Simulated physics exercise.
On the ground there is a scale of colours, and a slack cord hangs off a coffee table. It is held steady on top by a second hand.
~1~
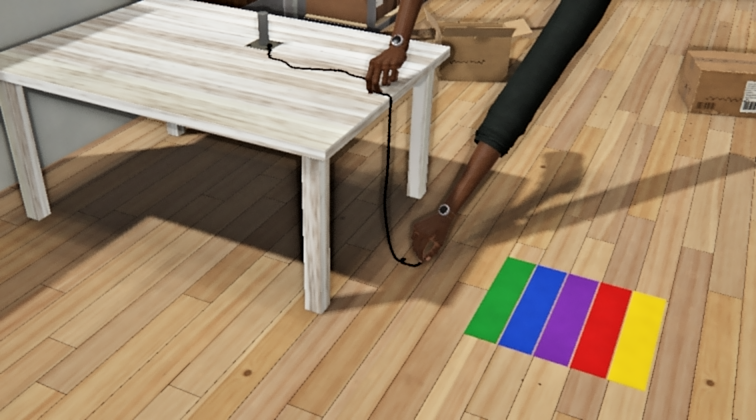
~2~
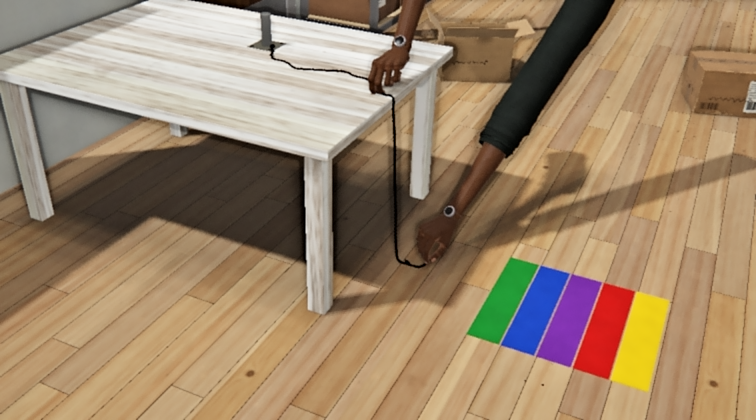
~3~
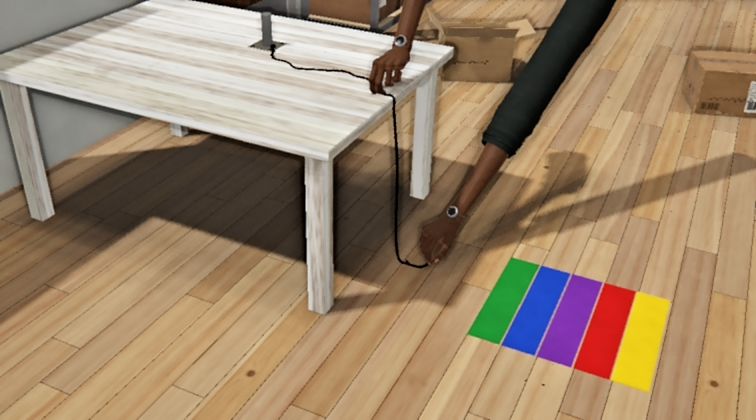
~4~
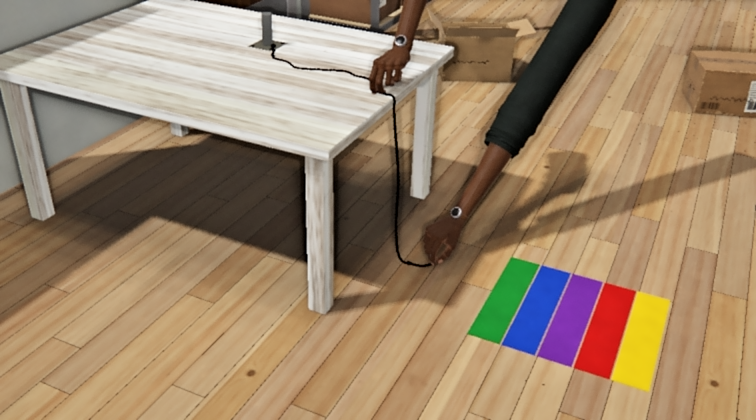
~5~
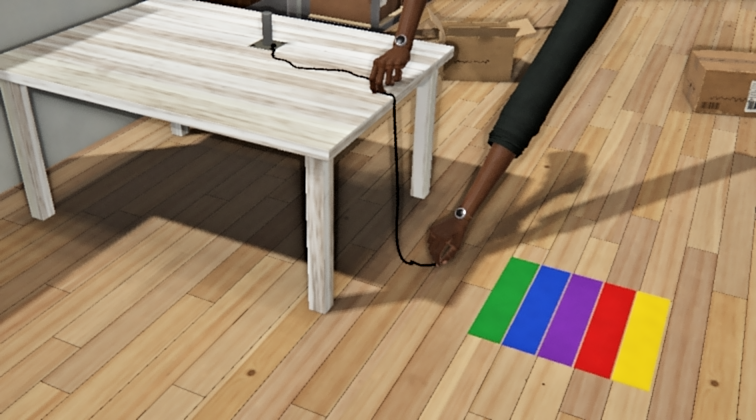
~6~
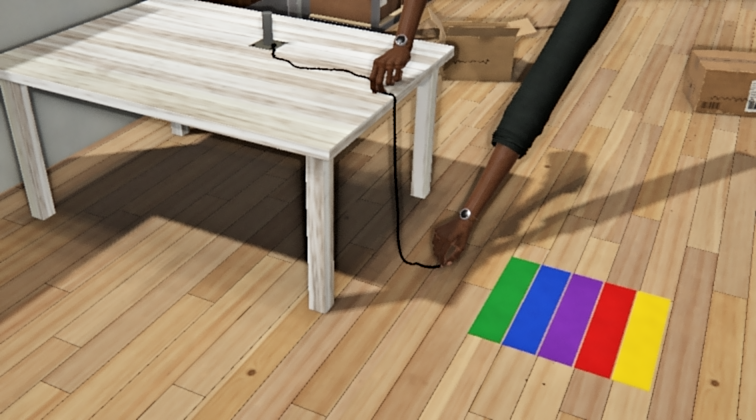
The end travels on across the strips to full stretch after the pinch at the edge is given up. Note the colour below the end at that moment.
Colour below: Purple.
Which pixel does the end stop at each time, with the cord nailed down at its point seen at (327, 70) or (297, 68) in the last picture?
Roughly (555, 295) and (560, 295).
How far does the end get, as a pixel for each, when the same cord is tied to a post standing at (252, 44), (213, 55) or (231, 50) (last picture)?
Going by the last picture, roughly (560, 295), (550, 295) and (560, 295).
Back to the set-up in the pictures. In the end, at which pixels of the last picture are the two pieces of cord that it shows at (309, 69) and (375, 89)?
Around (334, 68), then around (405, 102).
Early on, end near (513, 283); over green.
Midway, end near (556, 295); over blue.
At the end of the slack, end near (583, 303); over purple. The purple one.
